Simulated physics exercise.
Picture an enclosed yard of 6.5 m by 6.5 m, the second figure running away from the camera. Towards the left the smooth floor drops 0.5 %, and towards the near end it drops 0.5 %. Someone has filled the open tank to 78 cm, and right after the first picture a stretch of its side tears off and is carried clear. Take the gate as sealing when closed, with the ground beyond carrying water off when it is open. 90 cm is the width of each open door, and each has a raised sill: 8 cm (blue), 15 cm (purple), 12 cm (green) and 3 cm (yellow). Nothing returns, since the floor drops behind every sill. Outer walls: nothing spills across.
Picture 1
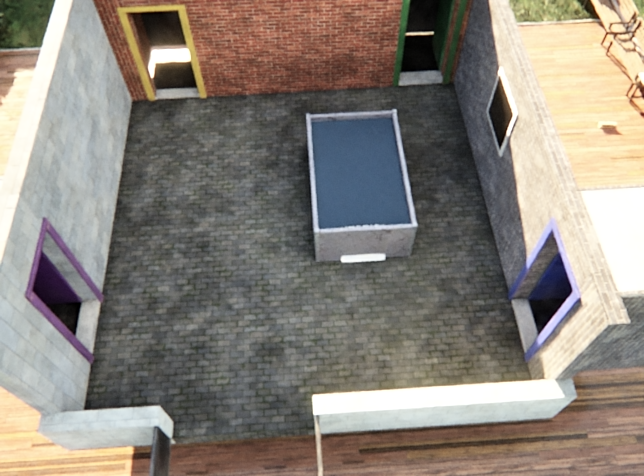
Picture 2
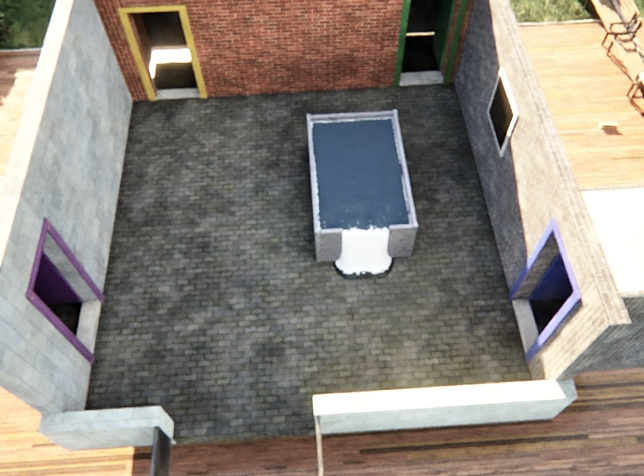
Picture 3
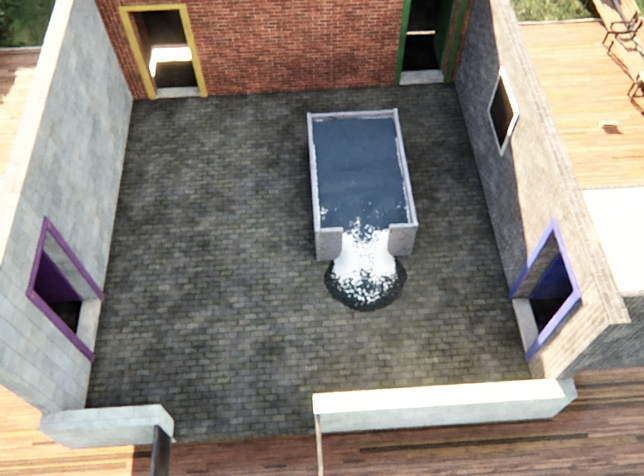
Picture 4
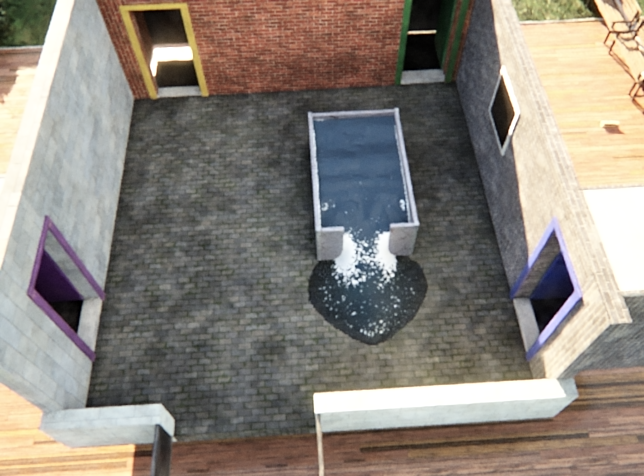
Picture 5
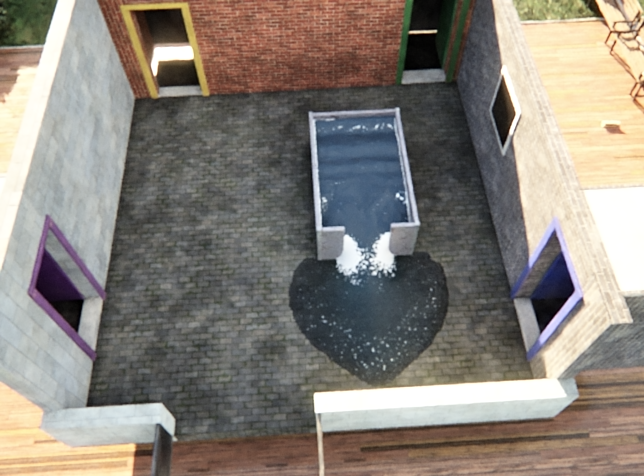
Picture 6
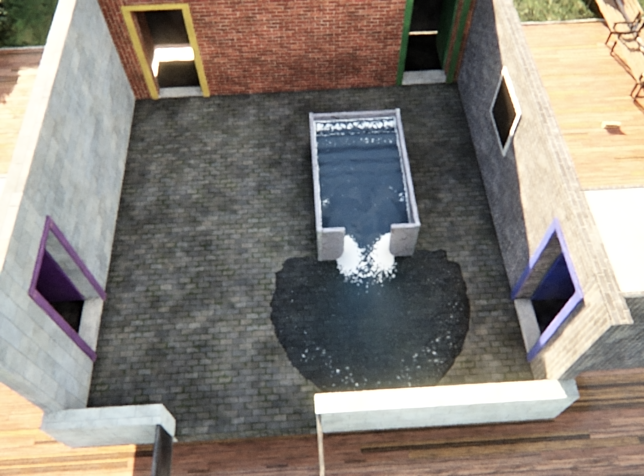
To begin with, an open tank of still, dark water stands in a paved, walled yard. Part of its near side gives way, and water pours out in a white, foaming rush. A dark pool spreads across the paving towards the low near wall, widening to both sides, while ripples cross the tank.
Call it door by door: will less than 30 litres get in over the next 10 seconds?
Blue door - no, 30 litres or more; purple door - yes, less; green door - yes, less; yellow door - yes, less.
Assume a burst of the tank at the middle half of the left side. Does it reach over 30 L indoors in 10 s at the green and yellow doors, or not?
Compared with that limit, green falls short while yellow goes higher.
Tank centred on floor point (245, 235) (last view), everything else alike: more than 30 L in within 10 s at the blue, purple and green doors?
Well, blue ends up inside the mark, purple ends up inside the mark and green ends up inside the mark.
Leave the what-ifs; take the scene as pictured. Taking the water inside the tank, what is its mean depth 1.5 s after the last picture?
Around 45 cm on average.
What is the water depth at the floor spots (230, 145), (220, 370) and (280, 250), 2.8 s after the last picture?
0, 4 and 0 cm, respectively.
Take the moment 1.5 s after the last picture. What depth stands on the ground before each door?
You'd see blue at 12 cm, purple at 0 cm, green at 0 cm and yellow at 0 cm.
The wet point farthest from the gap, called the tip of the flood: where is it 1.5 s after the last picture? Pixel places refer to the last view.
Point: Roughly (136, 421) in the last view.
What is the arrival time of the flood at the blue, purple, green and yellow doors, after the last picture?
Blue: 0.5 s; purple: 3.0 s; green: 4.5 s; yellow: 8.0 s.
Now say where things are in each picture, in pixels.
The open tank at (358, 170) is whole and still, 78 cm deep, in the first picture.
Water pours out at (364, 246) and has run 0.5 m, to (341, 269); typically 12 cm deep outside, 78 cm at the open tank's back, in the second picture.
Water pours out at (364, 246) and has run 0.9 m, to (367, 307); typically 11 cm deep outside, 78 cm at the open tank's back, in the third picture.
The front is at (368, 339), 1.5 m from the gap at (365, 246); 1.9 m2 of floor is under water; 78 cm left at the back of the open tank, in the fourth picture.
Water pours out at (366, 246) and has run 2.1 m, to (368, 377); typically 5 cm deep outside, 76 cm at the open tank's back, in the fifth picture.
The front is at a hidden place, 2.5 m from the gap at (366, 246); 5.4 m2 of floor is under water; 67 cm left at the back of the open tank, in the sixth picture.
Then, 0.7 s after the last picture water covers 25 % of the floor and is deepest (42 cm) near (372, 263); blue door 2 cm at the sill, 0 L in, purple door not reached, green door not reached, yellow door not reached.
Then, 1.5 s after the last picture water covers 25 % of the floor and is deepest (38 cm) near (526, 397); blue door 12 cm at the sill, 3 L in, purple door not reached, green door not reached, yellow door not reached.
Then, 2.8 s after the last picture water covers 35 % of the floor and is deepest (26 cm) near (372, 263); blue door 14 cm at the sill, 29 L in, purple door not reached, green door not reached, yellow door not reached.
Then, 5.3 s after the last picture water covers 60 % of the floor and is deepest (16 cm) near (514, 398); blue door 12 cm at the sill, 75 L in, purple door 7 cm at the sill, 0 L in, green door 12 cm at the sill, 0 L in, yellow door not reached.
Then, 9.3 s after the last picture water covers 90 % of the floor and is deepest (10 cm) near (376, 406); blue door 7 cm at the sill, 89 L in, purple door 6 cm at the sill, 0 L in, green door 7 cm at the sill, 1 L in, yellow door 5 cm at the sill, 0 L in.
